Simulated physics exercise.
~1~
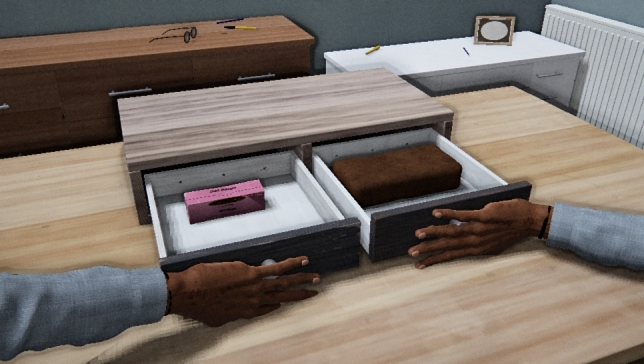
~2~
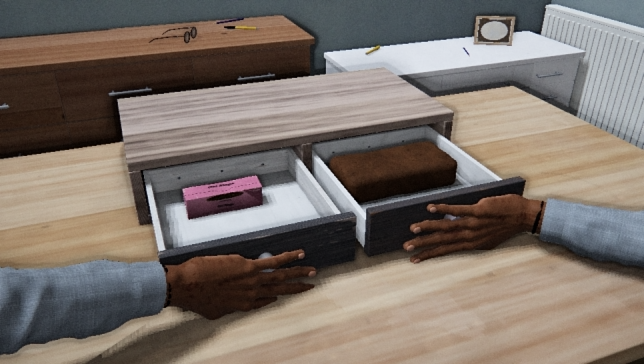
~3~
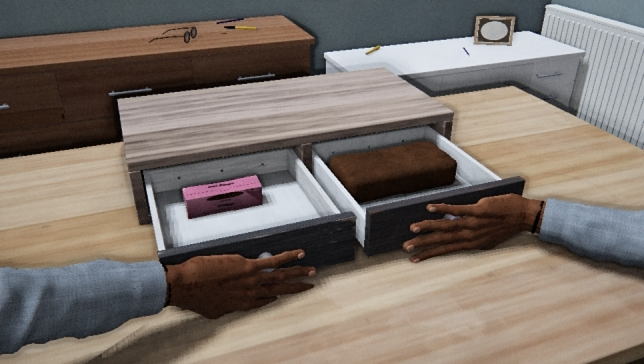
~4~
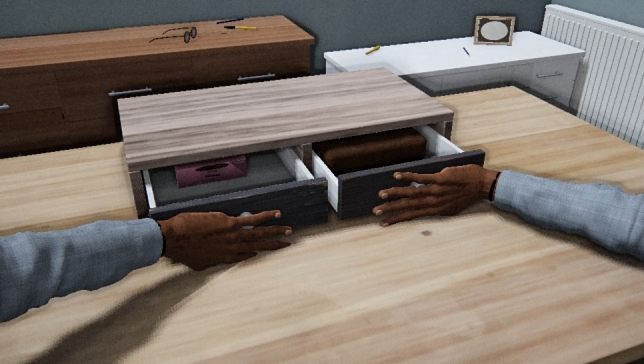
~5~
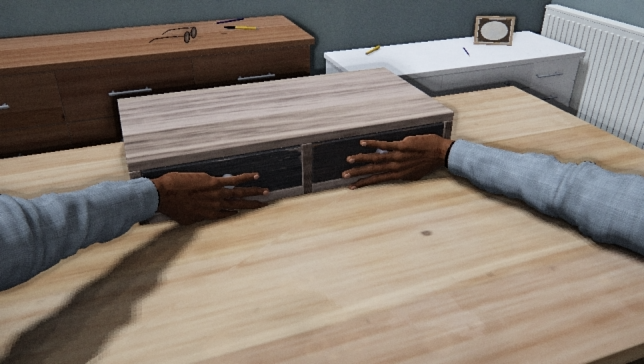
Two hands in light blue-grey sleeves rest against the dark fronts of two open drawers, set side by side in a low wooden chest on a pale wood table, seen from above and in front. The left drawer holds a pink packet, and the right one holds a brown loaf-like block. Behind stand a brown cabinet and a white one with a small picture frame on top. At first the hands and drawers barely shift. Then both hands push the drawers inwards together, to about halfway. They keep pushing until both drawers are fully shut, hiding the packet and block.
